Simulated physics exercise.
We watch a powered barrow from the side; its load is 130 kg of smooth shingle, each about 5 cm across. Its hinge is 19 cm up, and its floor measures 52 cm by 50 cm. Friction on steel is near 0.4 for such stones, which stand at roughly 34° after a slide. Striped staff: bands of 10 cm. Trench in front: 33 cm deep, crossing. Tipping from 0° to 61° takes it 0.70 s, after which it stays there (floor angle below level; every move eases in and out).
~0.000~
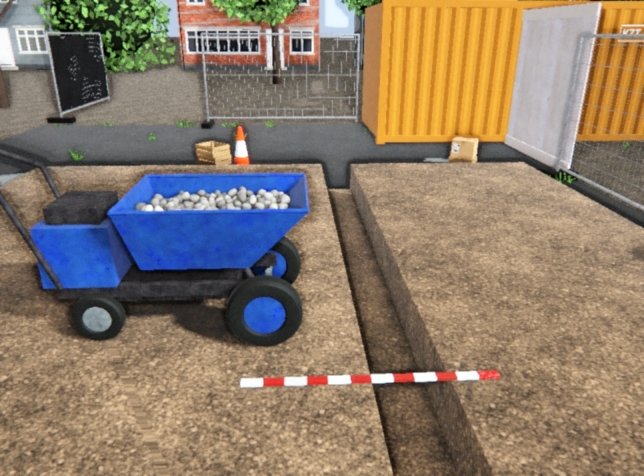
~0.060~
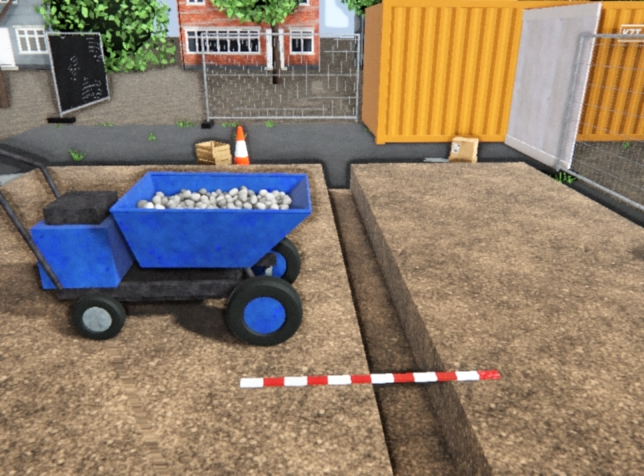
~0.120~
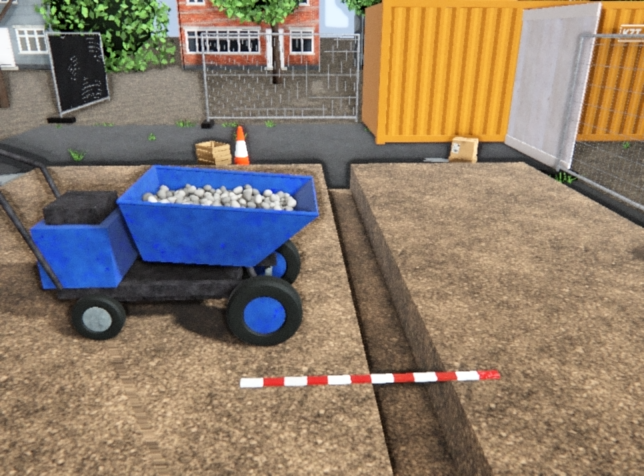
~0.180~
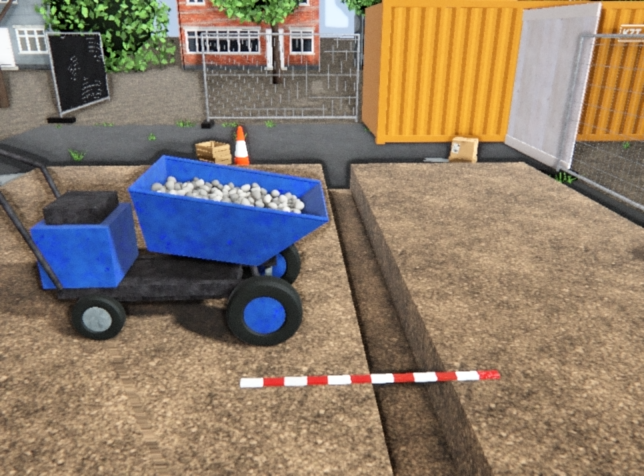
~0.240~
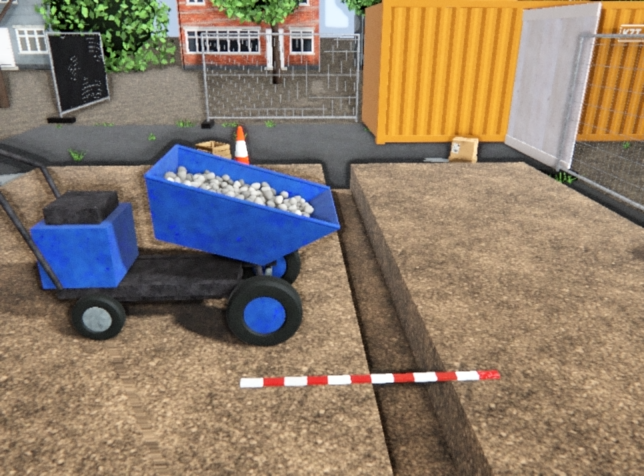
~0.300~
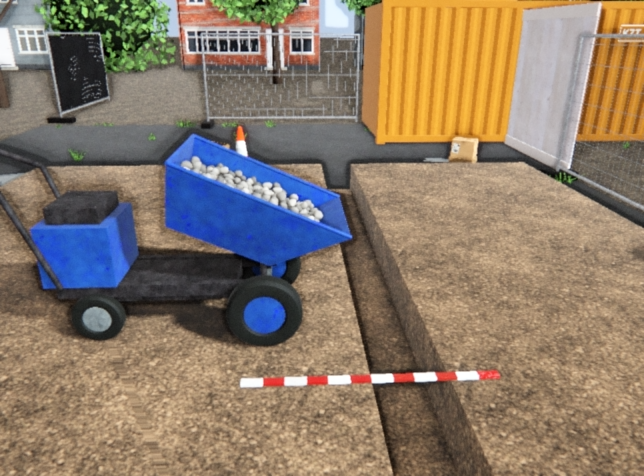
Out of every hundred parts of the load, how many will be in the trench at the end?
Close to 61 in every hundred.
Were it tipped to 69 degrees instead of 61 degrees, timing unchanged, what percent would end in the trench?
In that case some 60 per cent.
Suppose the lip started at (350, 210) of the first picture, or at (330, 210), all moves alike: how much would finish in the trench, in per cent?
The first gives about 20 percent and the second about 45 percent.
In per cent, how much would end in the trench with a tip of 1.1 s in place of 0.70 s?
It would be near 70 percent.
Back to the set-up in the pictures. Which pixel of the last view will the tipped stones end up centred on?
Their centre sits close to (408, 343).
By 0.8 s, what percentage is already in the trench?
Some 15 per cent of the load by that point.
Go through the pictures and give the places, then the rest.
In the first frame, the tray is at 0°, its lip at (308, 211); the top of the load is at (256, 198).
In the second frame, lip at (311, 212), floor tilted 1°, highest stones at (242, 199); the stones move at 0.3 m/s on average.
In the third frame, lip at (318, 215), floor tilted 5°, highest stones at (200, 197); the stones move at 0.6 m/s on average.
In the fourth frame, the tray is at 10°, its lip at (328, 220); the top of the load is at (178, 189); the stones move at 0.9 m/s on average.
In the fifth frame, the tray is at 17°, its lip at (339, 228); the top of the load is at (184, 179); the stones move at 1.0 m/s on average.
In the sixth frame, the tray is at 24°, its lip at (351, 238); the top of the load is at (193, 169); the stones move at 1.1 m/s on average.
After 0.5 s the floor is at 51°; 100 % in the tray; the foremost stones are at (354, 257).
After 0.8 s the floor is at 61°; 86 % in the tray, 14 % in the trench; the foremost stones are at (426, 307).
After 1.1 s the floor is at 61°; 33 % in the tray, 30 % in the trench, 37 % past the trench; the foremost stones are at (536, 321).
After 3.1 s the floor is at 61°; 0 % in the tray, 61 % in the trench, 39 % past the trench; the foremost stones are past the picture's edge.
